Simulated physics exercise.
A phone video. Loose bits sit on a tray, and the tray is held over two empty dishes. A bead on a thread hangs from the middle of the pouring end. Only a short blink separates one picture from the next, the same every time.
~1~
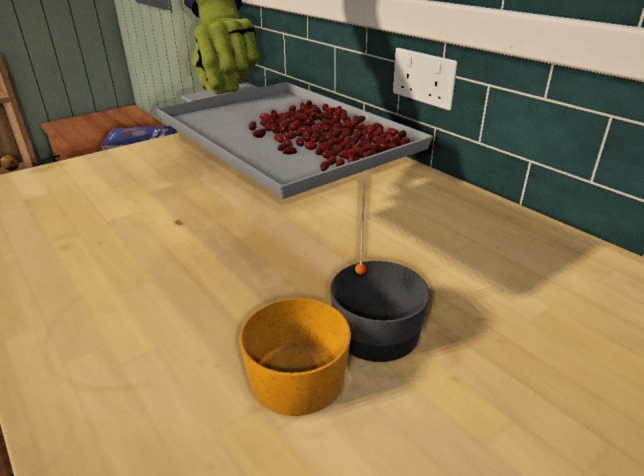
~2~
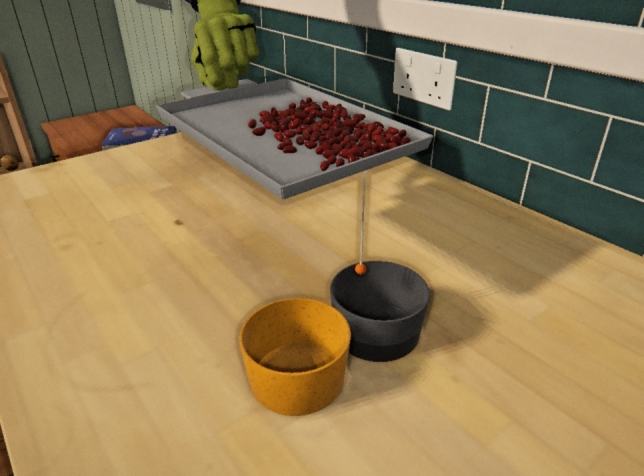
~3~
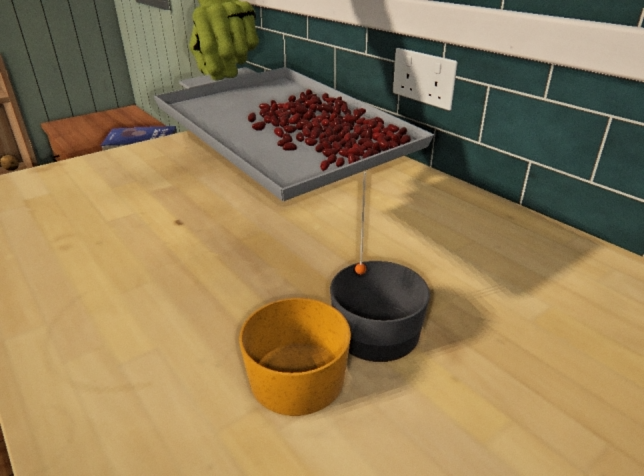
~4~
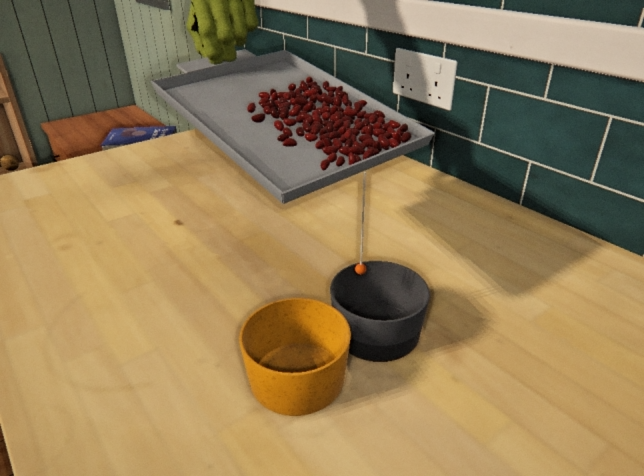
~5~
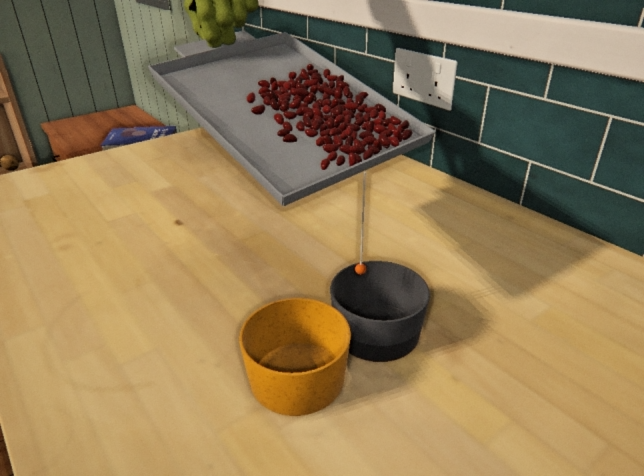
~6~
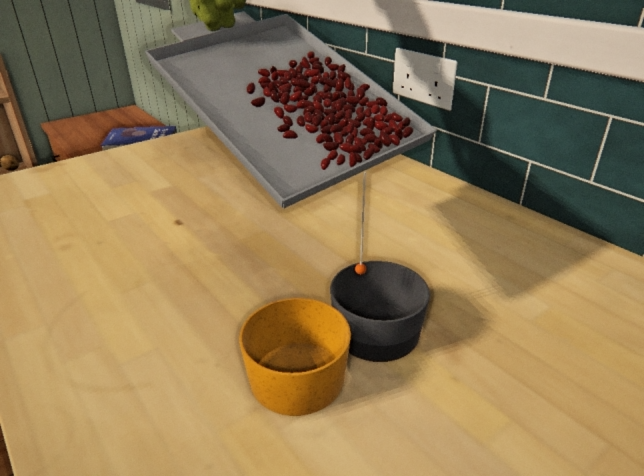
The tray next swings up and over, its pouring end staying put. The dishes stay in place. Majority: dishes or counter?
Pretty clear the dishes gather most of what falls.
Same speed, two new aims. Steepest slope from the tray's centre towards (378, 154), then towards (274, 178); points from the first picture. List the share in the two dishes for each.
About 40 and 60 per cent.
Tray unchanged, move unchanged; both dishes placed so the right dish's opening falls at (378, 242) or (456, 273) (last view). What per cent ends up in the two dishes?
Trial 1 around 0 percent, trial 2 around 50 percent.
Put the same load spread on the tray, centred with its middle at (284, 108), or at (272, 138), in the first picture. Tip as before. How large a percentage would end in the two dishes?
Estimate: 80 % first, 90 % second.
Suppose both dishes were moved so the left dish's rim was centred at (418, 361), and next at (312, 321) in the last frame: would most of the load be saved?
In the first position a minority, in the second a majority.
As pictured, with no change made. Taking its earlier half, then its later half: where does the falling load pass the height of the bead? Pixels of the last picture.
Around (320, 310), followed by around (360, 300).
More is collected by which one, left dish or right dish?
The one to the left.
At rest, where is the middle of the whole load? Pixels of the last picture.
Last view, resting centre - approx. (318, 368).
Just after the last frame, tray tipped steeply; almost all on the tray; about a tenth in the air.
A moment on, tray tipped past a quarter turn; roughly half on the tray; about a tenth in the left dish; about a tenth in the right dish; about a tenth outside both; roughly a quarter in the air.
Further on, tray tipped past a quarter turn; roughly half in the left dish; roughly a quarter in the right dish; roughly a quarter outside both.
When it is over, tray tipped past a quarter turn; roughly half in the left dish; roughly a quarter in the right dish; roughly a quarter outside both.
